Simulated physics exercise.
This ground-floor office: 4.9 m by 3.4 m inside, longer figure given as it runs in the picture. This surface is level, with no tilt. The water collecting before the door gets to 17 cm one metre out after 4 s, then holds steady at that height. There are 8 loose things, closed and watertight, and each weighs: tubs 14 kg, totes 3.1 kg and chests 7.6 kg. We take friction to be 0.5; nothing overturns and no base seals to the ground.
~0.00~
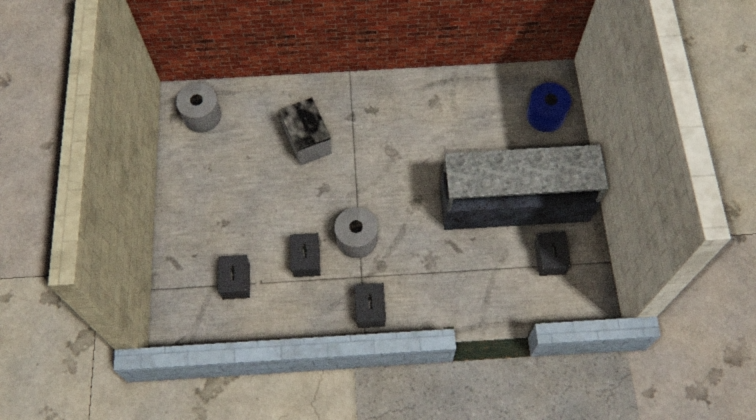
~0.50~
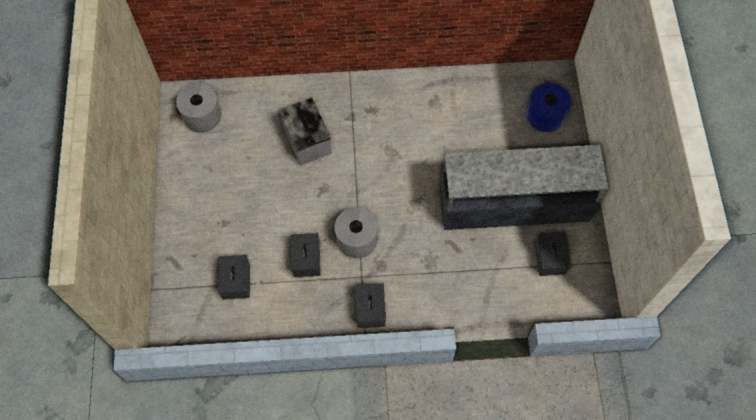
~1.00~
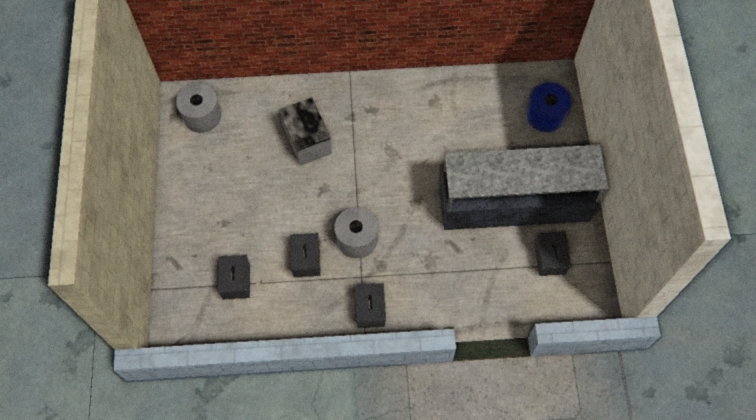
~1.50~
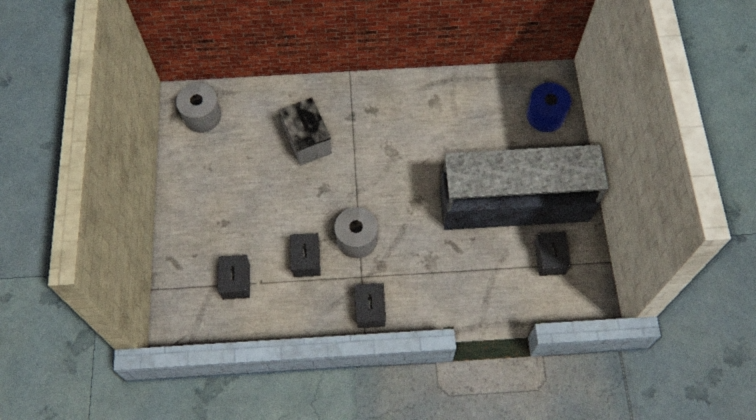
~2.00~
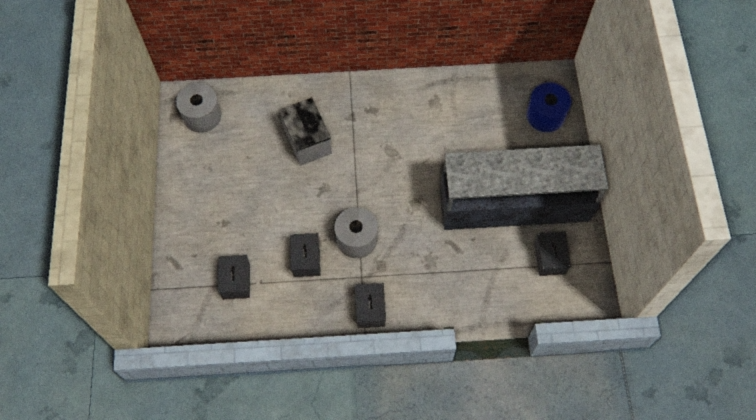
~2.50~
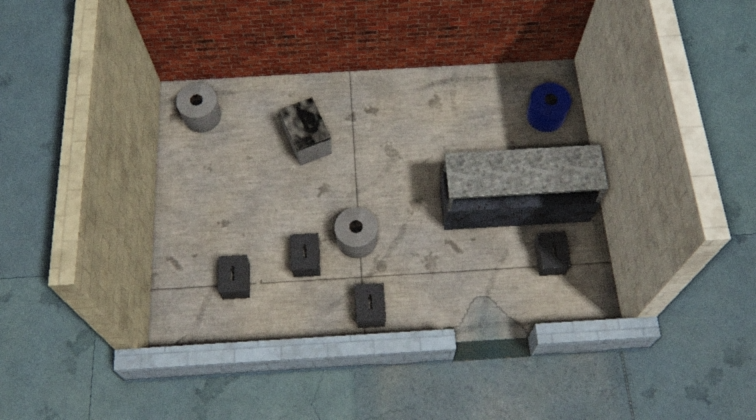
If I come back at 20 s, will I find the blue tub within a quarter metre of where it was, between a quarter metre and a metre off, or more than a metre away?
It is left close to where it began.
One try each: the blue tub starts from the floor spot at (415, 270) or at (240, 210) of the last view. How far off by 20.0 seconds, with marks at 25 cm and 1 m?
In that order: It shifts a modest distance; it remains where it is.
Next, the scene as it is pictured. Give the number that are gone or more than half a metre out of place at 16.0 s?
I count 2.
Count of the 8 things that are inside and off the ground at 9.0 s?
At that instant the tally stands at 1.
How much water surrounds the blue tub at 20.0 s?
Roughly 8 cm deep.
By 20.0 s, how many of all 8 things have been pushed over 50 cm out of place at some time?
Answer: 7.
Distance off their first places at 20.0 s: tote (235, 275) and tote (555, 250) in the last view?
Net displacement, in order: 40 cm; 60 cm.
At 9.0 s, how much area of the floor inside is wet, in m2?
Wet: Near 14 m2.
After 4.0 s the blue tub is near (551, 100), 0.0 m from its start, aground; 0 afloat.
After 9.0 s the blue tub is near (551, 100), 0.0 m from its start, aground; 1 afloat.
After 16.0 s the blue tub is near (551, 100), 0.0 m from its start, aground; 5 afloat.
After 20.0 s the blue tub is near (551, 100), 0.0 m from its start, aground; 6 afloat.
